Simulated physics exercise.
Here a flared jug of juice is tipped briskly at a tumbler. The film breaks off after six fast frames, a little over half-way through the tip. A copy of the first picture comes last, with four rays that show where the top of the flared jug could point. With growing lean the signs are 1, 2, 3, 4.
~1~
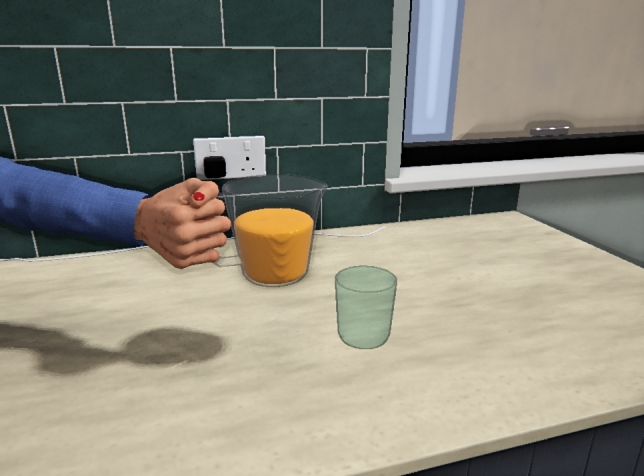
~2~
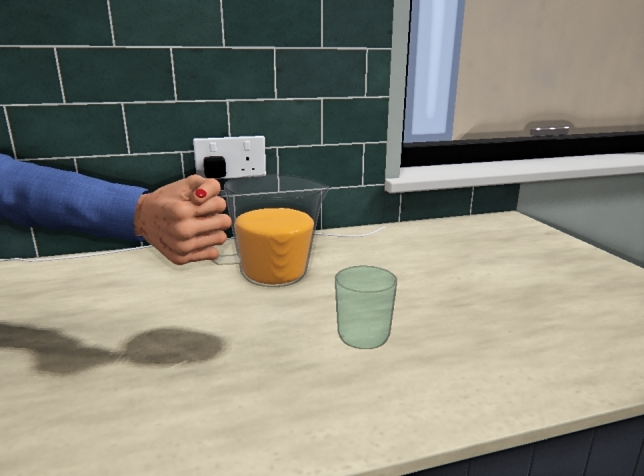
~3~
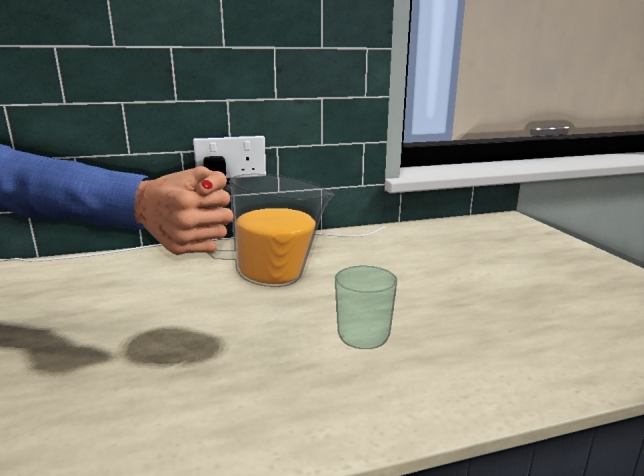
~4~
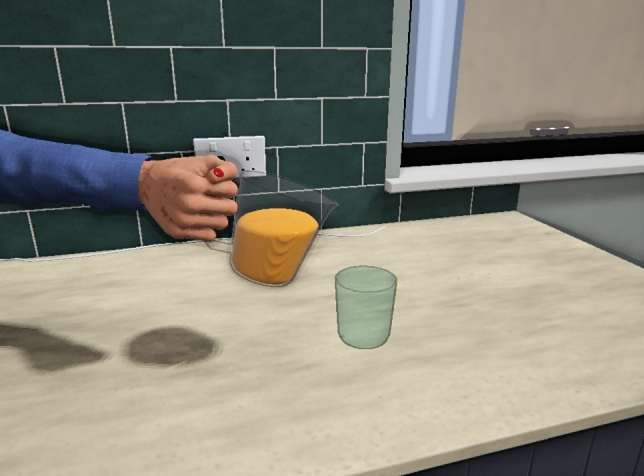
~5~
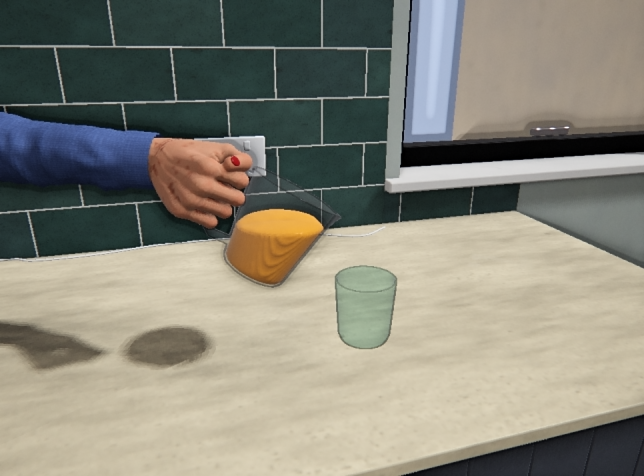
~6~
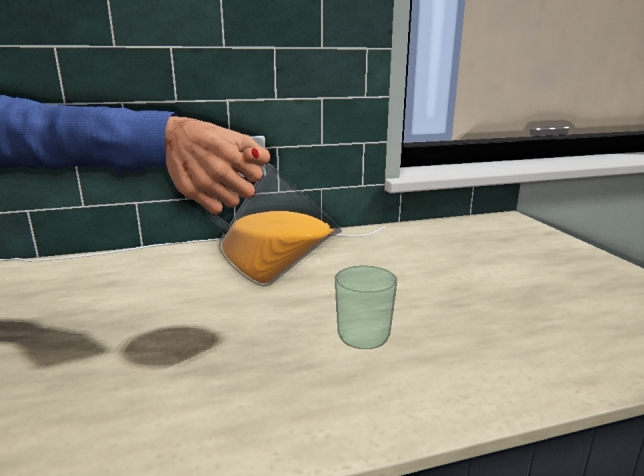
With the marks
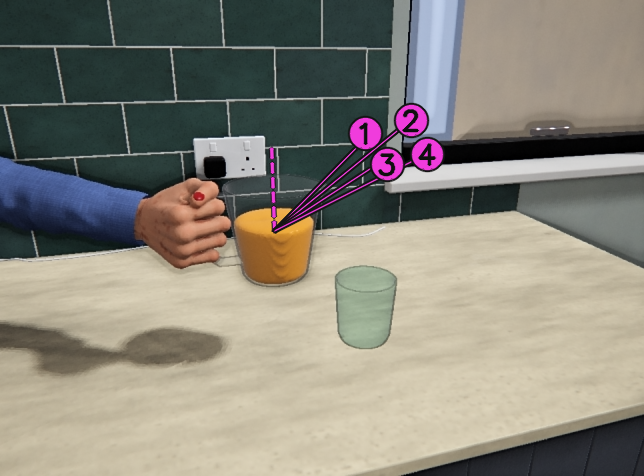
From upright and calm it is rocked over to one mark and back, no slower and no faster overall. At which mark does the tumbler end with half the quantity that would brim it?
The best mark is 4.
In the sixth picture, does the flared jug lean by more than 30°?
Yes, it does.
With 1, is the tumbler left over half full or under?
Under.
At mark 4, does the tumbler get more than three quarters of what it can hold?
No, it does not.
On the marked copy, 1 at (355, 148); 2 at (397, 130); 3 at (370, 168); 4 at (411, 161).
For mark 1, the tumbler ends with about 10 % of what it can hold.
For mark 2, the tumbler ends with about 21 % of what it can hold.
For mark 3, the tumbler ends with about 35 % of what it can hold.
For mark 4, the tumbler ends with about 50 % of what it can hold.
